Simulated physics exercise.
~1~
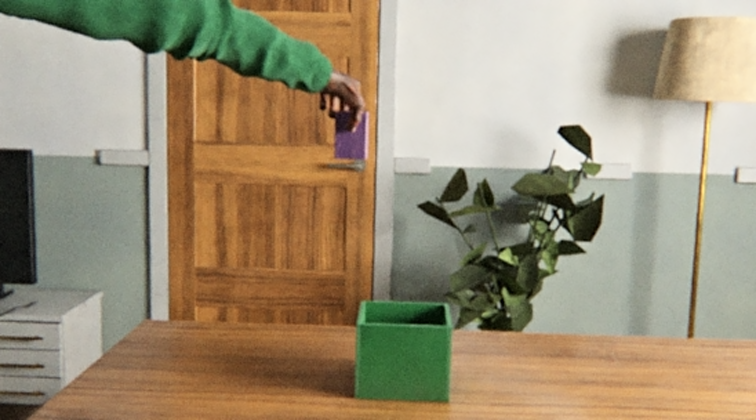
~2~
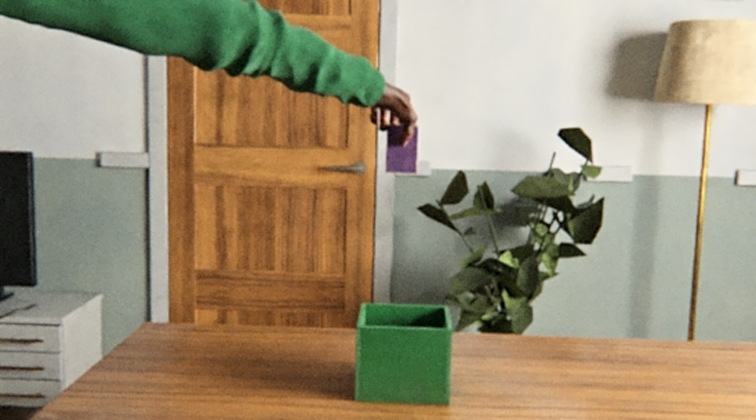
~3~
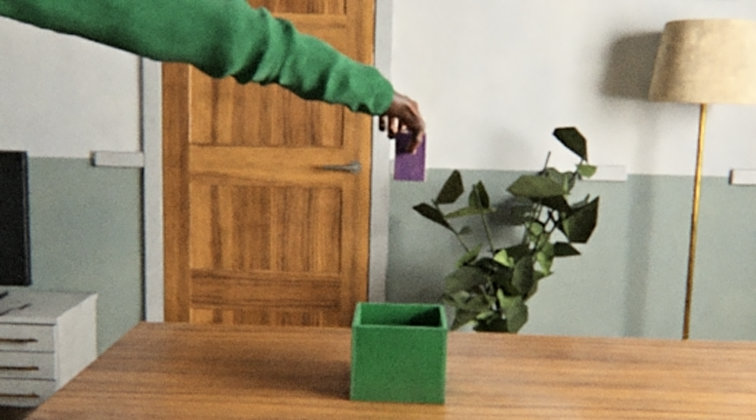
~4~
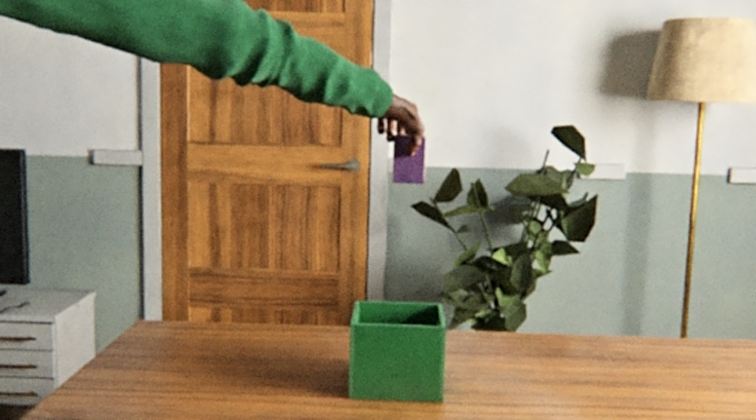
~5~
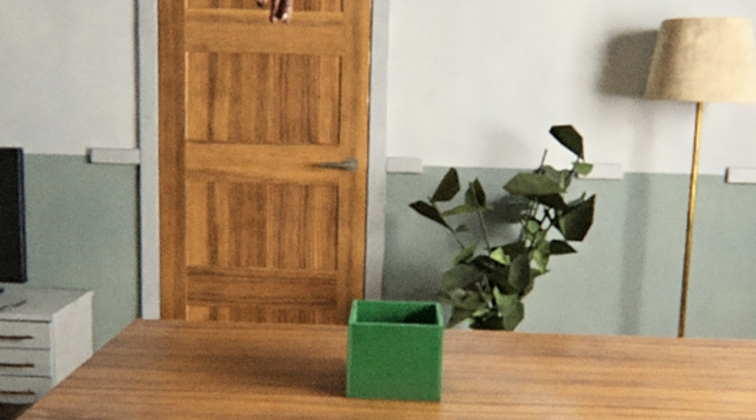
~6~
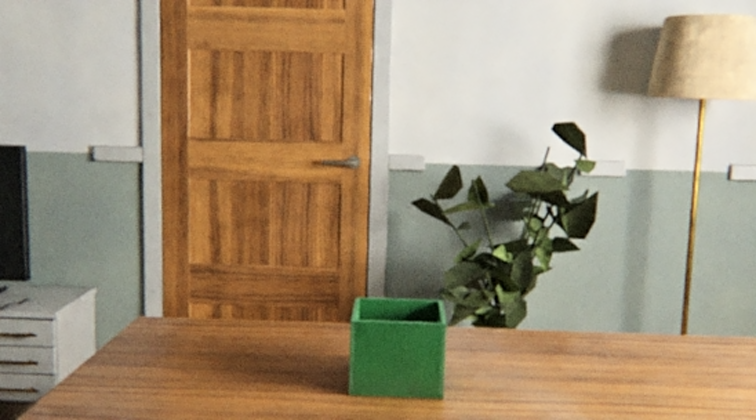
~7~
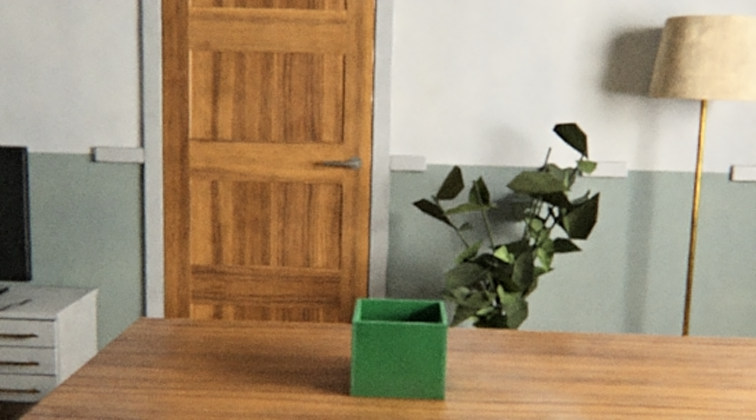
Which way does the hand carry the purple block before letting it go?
The hand carries the purple block to the right, from in front of the door to a spot above the green box.
